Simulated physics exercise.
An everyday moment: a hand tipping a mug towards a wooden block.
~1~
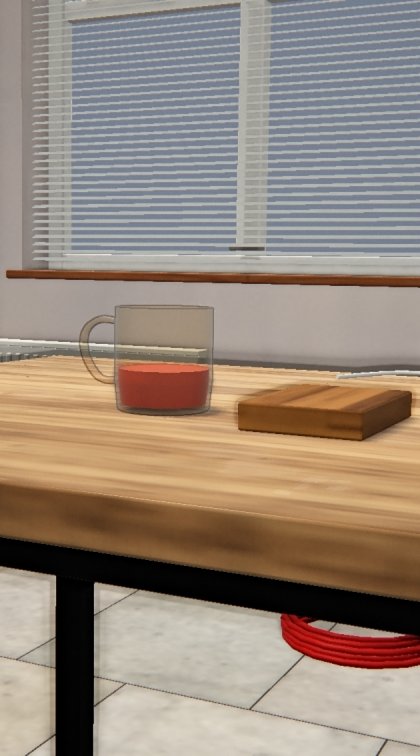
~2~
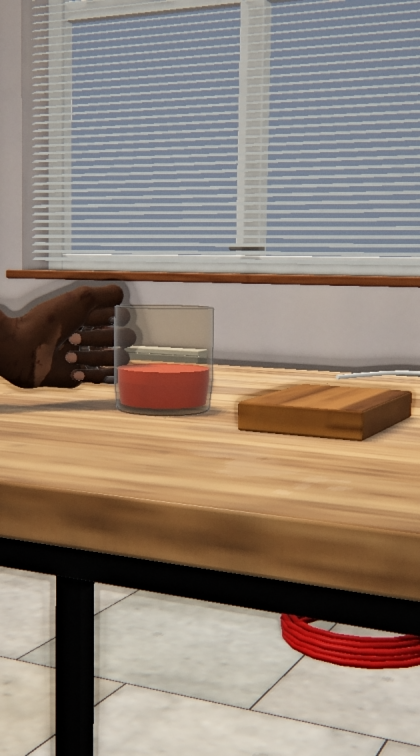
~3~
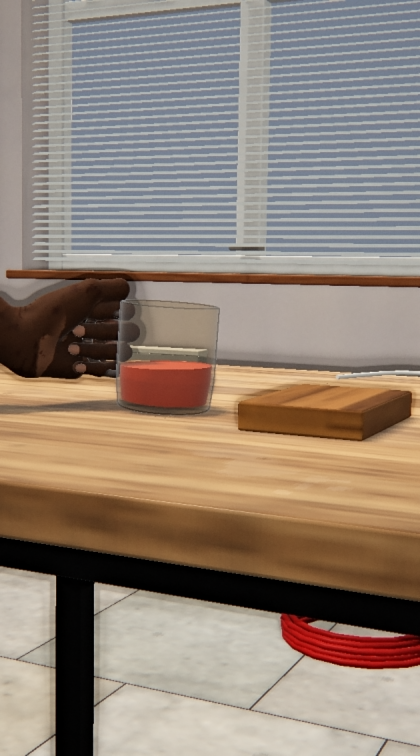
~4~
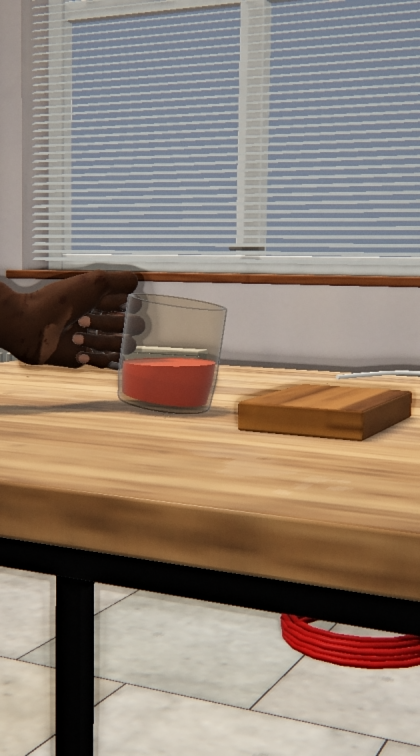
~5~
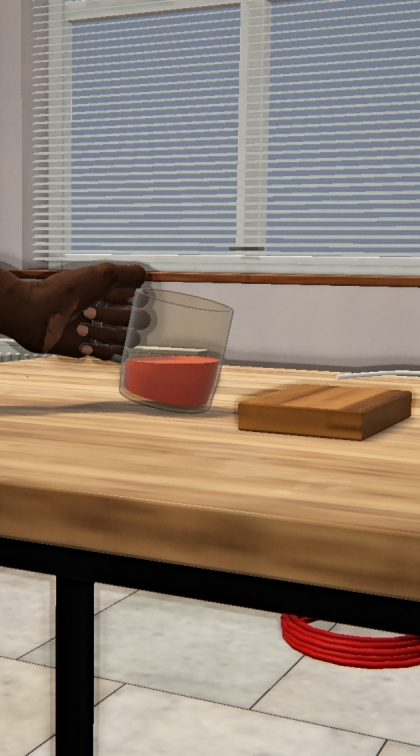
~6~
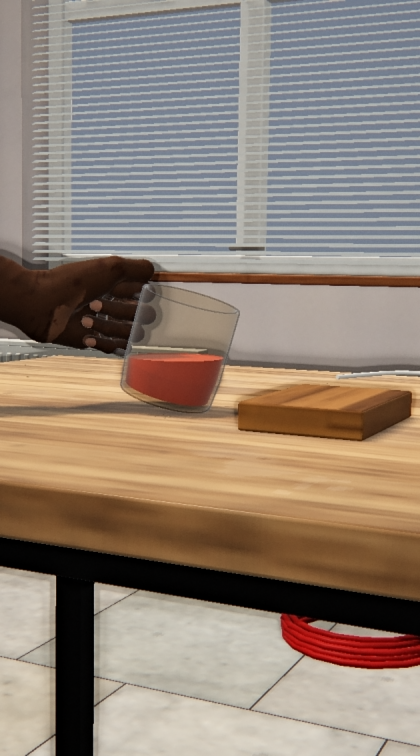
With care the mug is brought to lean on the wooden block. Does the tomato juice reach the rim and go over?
At that lean the mug slops over.
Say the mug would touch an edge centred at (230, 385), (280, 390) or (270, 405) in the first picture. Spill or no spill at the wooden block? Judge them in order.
As listed: Is safe, loses some, runs over.
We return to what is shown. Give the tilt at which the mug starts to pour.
Roughly 55°.
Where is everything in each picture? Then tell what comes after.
It stands upright; mug (164, 355) about a third full, in the first frame.
A hand takes hold; mug about a third full, surface at (164, 369); wooden block (330, 410), in the second frame.
On the way over; mug (167, 352) about a third full, in the third frame.
It is leaning; mug about a third full, surface at (170, 363); wooden block (330, 410), in the fourth frame.
Tipping on its foot; mug (176, 347) about a third full, in the fifth frame.
The top moves towards the wooden block; mug about a third full, surface at (176, 359); wooden block (330, 410), in the sixth frame.
Next, the mug leans by about 40°; its rim is dry.
After that, the mug leans by about 60°; it has slopped over; nearly all of the tomato juice is inside.
Finally, the mug leans by about 65°, against the wooden block; it has slopped over; about two thirds of the tomato juice is inside.
